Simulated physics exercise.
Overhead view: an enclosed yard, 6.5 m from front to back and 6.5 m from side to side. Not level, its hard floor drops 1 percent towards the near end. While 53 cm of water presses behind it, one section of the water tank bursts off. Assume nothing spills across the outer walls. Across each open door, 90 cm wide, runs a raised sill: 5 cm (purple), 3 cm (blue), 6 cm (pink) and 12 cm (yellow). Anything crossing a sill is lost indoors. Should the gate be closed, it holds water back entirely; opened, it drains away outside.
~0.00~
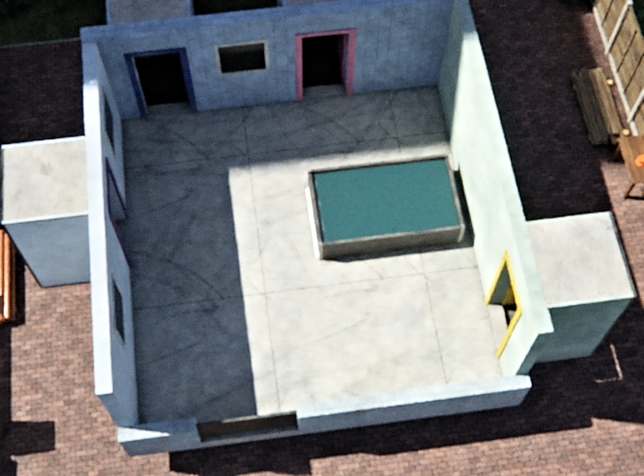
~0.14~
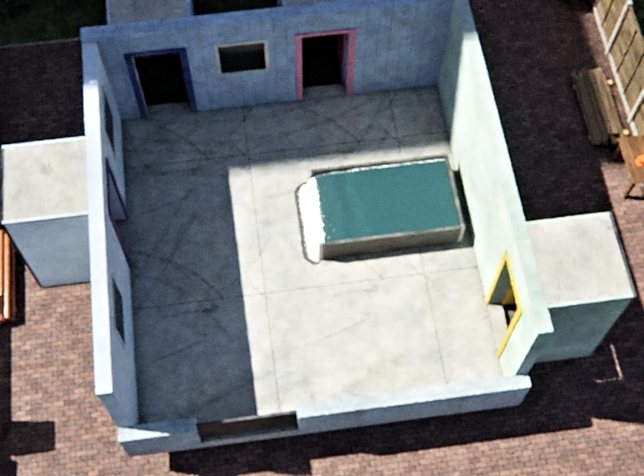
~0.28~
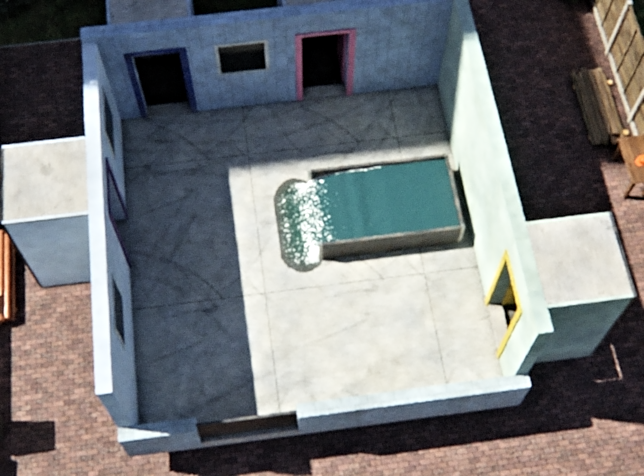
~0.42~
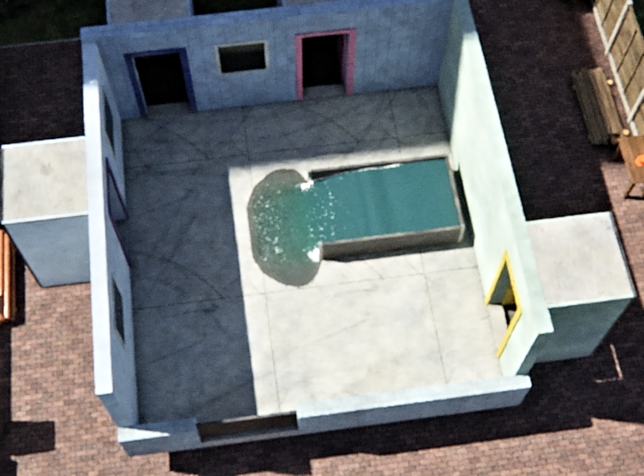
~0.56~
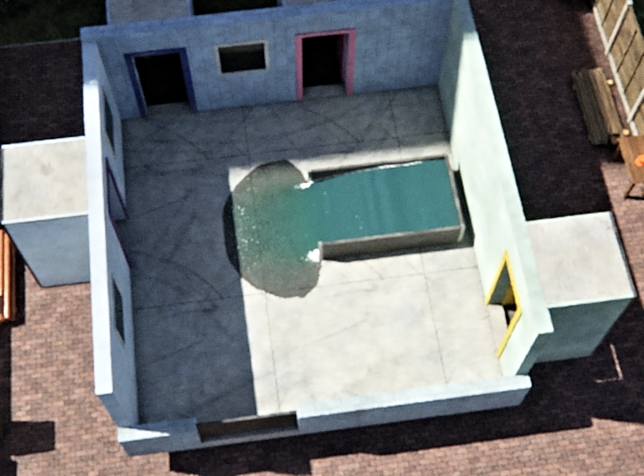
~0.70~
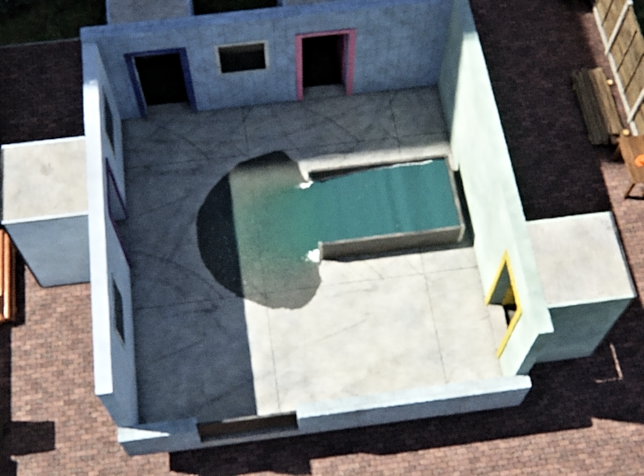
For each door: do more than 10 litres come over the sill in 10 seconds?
At the purple door the amount will climb above the limit. At the blue door the amount will climb above the limit. At the pink door the amount will stay short of the limit. At the yellow door the amount will stay short of the limit.
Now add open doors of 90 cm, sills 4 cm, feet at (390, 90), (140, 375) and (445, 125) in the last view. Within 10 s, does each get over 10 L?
In sequence the answers are less than that, more than that and less than that.
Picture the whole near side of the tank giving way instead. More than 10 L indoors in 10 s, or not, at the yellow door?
Then: Yellow beyond it.
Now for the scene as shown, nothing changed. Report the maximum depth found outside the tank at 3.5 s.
Depth: Approx. 27 cm.
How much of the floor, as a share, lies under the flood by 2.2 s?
Covered: Roughly 40 %.
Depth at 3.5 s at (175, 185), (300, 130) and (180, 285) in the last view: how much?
The depths come out at 4, 0 and 4 centimetres, in the order listed.
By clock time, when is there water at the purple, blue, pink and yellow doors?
The front reaches purple at 1.1 s, blue at 2.2 s, pink at 6.0 s, yellow at 7.0 s.
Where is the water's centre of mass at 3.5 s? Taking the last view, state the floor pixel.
Balance point at about (243, 243).
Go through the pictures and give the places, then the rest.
Still water, 53 cm deep, in the water tank at (385, 200), in the first picture.
The front is at (313, 260), 0.8 m from the gap at (316, 217); 0.3 m2 of floor is under water; 53 cm left at the back of the water tank, in the second picture.
Water pours out at (316, 218) and has run 1.0 m, to (295, 265); typically 10 cm deep outside, 53 cm at the water tank's back, in the third picture.
Water pours out at (316, 218) and has run 1.4 m, to (266, 269); typically 8 cm deep outside, 53 cm at the water tank's back, in the fourth picture.
The front is at (232, 255), 1.7 m from the gap at (316, 218); 3.4 m2 of floor is under water; 53 cm left at the back of the water tank, in the fifth picture.
The front is at (207, 258), 2.2 m from the gap at (316, 218); 4.8 m2 of floor is under water; 53 cm left at the back of the water tank, in the sixth picture.
After 1.4 s water covers 30 % of the floor and is deepest (24 cm) near (311, 246); purple door 8 cm at the sill, 6 L in, blue door not reached, pink door not reached, yellow door not reached.
After 2.2 s water covers 40 % of the floor and is deepest (22 cm) near (309, 229); purple door 16 cm at the sill, 67 L in, blue door not reached, pink door not reached, yellow door not reached.
After 3.5 s water covers 45 % of the floor and is deepest (27 cm) near (141, 437); purple door 19 cm at the sill, 181 L in, blue door 12 cm at the sill, 14 L in, pink door not reached, yellow door not reached.
After 6.0 s water covers 70 % of the floor and is deepest (14 cm) near (141, 437); purple door 10 cm at the sill, 272 L in, blue door 7 cm at the sill, 81 L in, pink door 2 cm at the sill, 0 L in, yellow door not reached.
After 10.0 s water covers 95 % of the floor and is deepest (10 cm) near (141, 437); purple door 4 cm at the sill, 287 L in, blue door 3 cm at the sill, 98 L in, pink door 1 cm at the sill, 0 L in, yellow door 8 cm at the sill, 0 L in.
